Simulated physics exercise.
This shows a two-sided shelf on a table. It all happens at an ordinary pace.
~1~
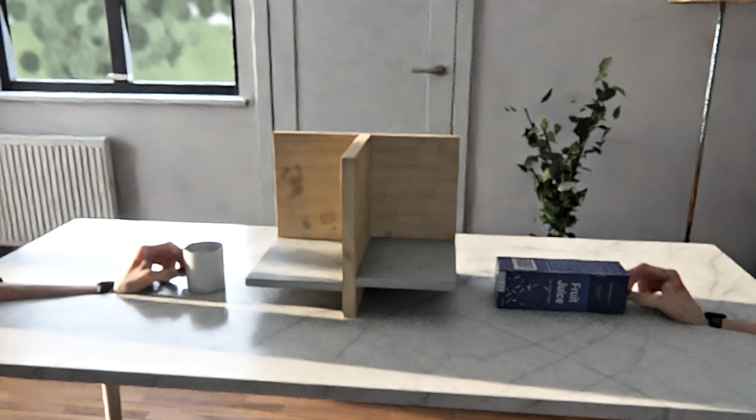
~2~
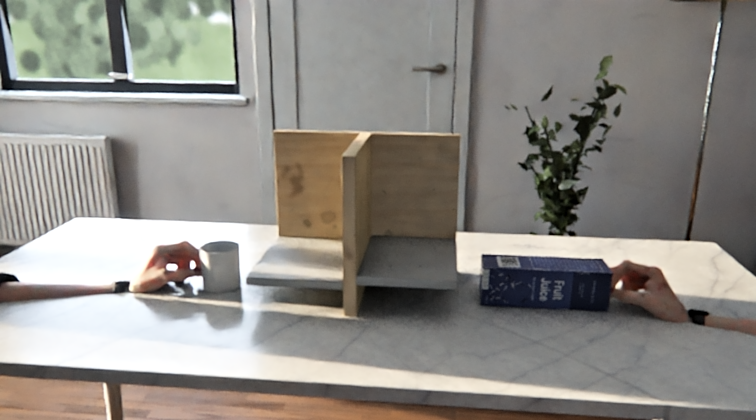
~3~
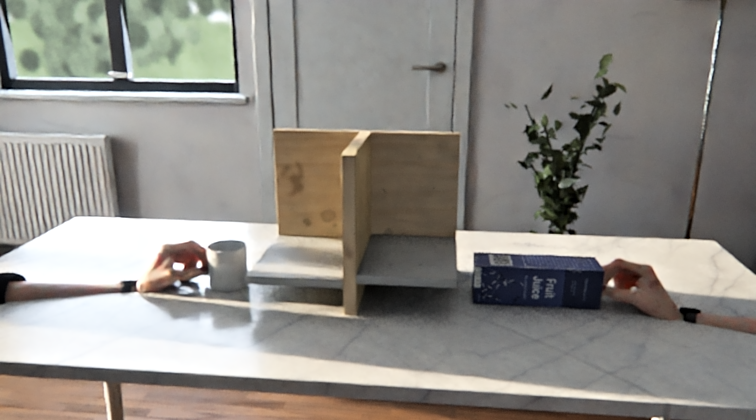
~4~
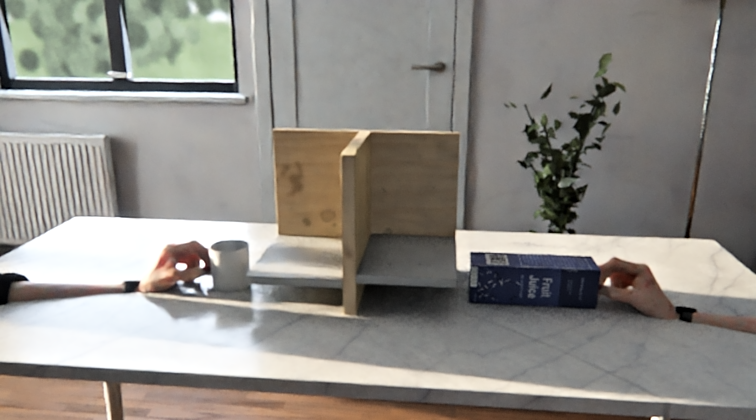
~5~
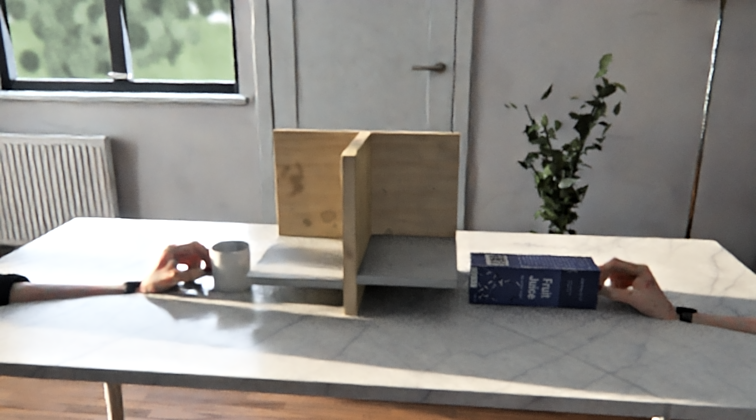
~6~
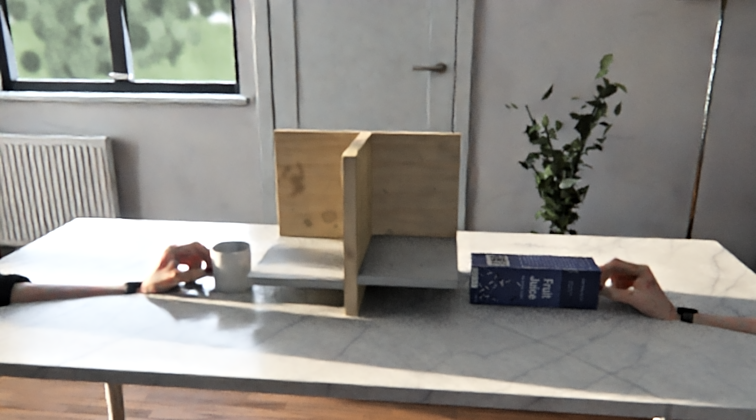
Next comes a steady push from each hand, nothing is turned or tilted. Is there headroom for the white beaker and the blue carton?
The white beaker catches on the edge and the blue carton catches on the edge.
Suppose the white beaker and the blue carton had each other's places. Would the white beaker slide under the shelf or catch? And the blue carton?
The white beaker is stopped and the blue carton is too tall.
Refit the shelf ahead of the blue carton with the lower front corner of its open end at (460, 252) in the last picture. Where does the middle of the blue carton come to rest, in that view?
Near (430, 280).
Then, 0.18 s on from there, white beaker sliding up to the opening near (236, 267); blue carton sliding up to the opening near (528, 280).
Then, 0.24 s on from there, white beaker sliding up to the opening near (242, 267); blue carton sliding up to the opening near (522, 280).
Then, 0.46 s on from there, white beaker stopped at the opening near (244, 267); blue carton stopped at the opening near (519, 280).
In the end, the white beaker is too tall, near (244, 267); the blue carton is too tall, near (519, 280).
